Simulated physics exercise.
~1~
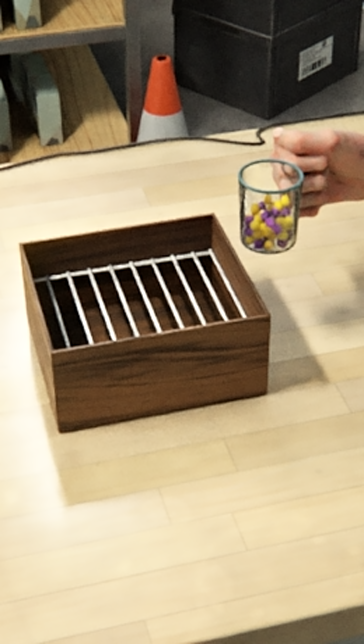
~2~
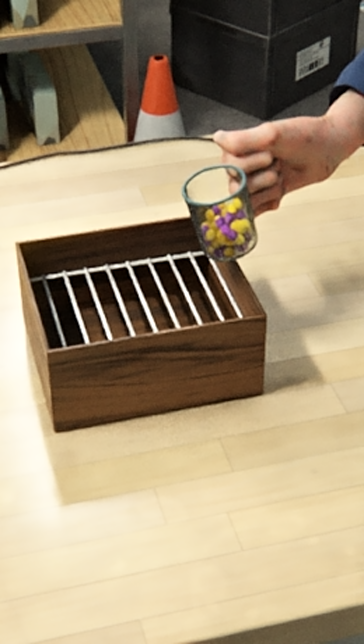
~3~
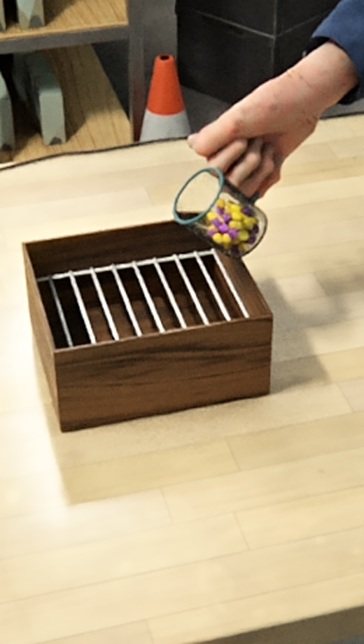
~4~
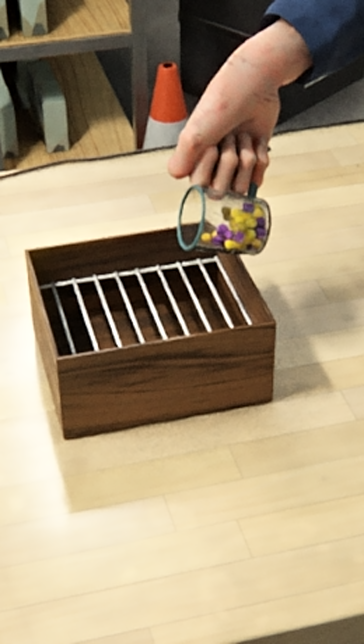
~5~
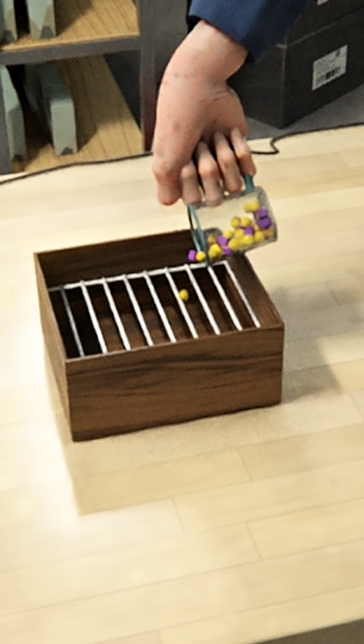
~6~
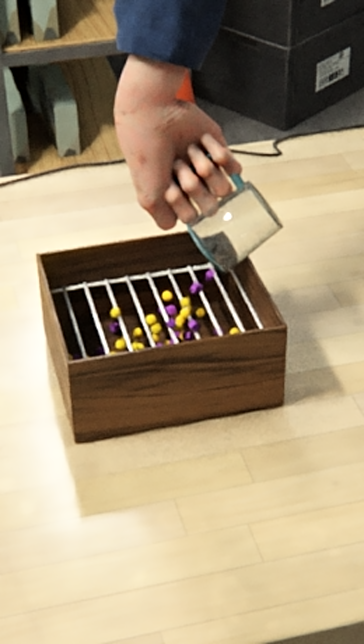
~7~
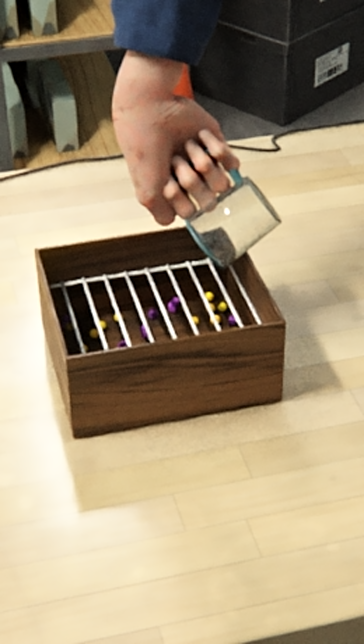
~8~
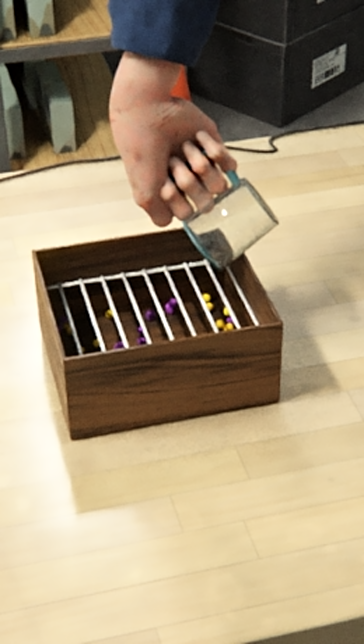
On a pale wooden tabletop, with shelves and an orange and white cone behind it, sits an open dark wooden box with a row of thin metal bars across it. A hand at the right holds a clear cup of small purple and yellow balls, then moves it left over the box and tips it onto its side. A few balls begin to spill, and then the rest tumble out onto the bars as the cup is turned over further. The balls drop through the gaps, and both colours end up lying beneath the bars, while the hand still holds the emptied cup above.
